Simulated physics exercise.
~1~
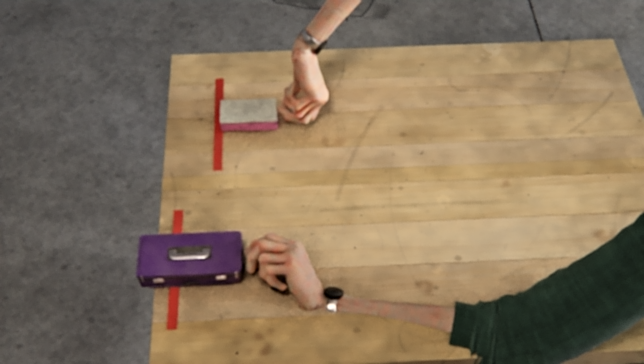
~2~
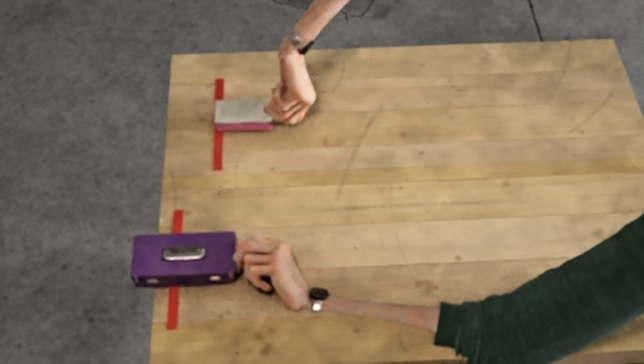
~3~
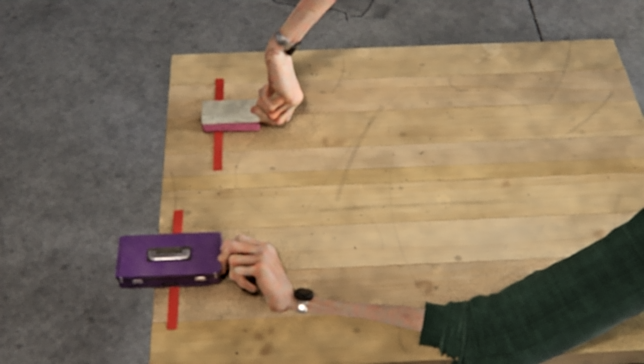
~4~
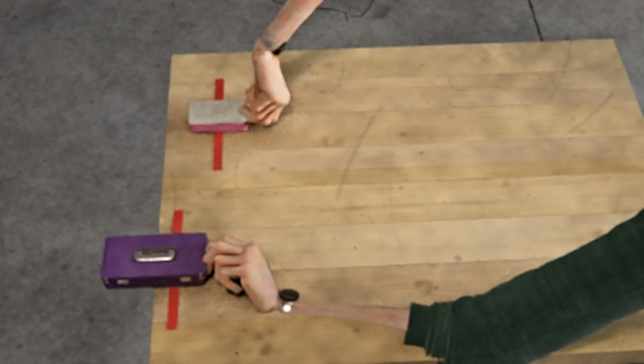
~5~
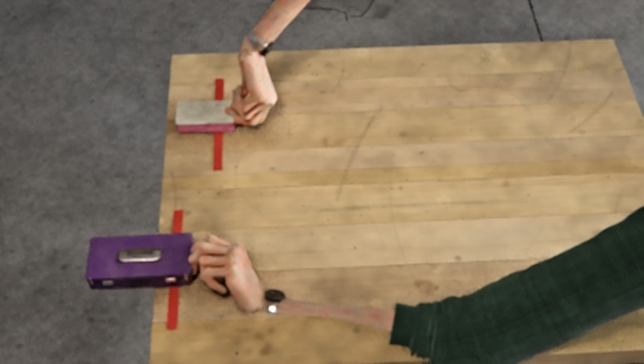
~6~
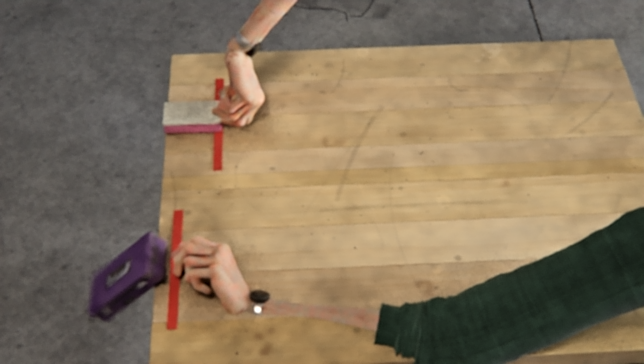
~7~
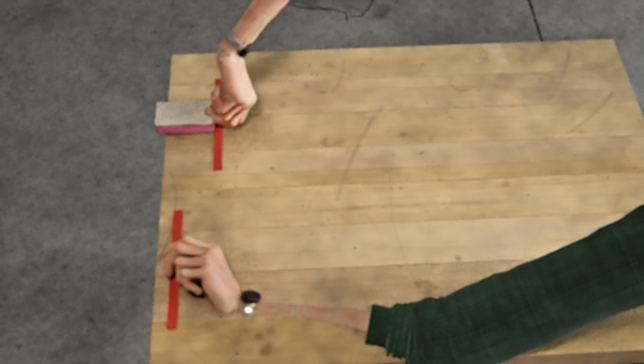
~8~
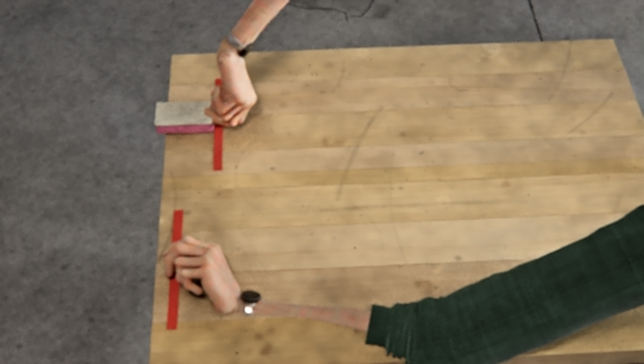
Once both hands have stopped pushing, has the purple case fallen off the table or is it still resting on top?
The purple case has fallen off the left edge of the table. The pink sponge is the one that stays on top.
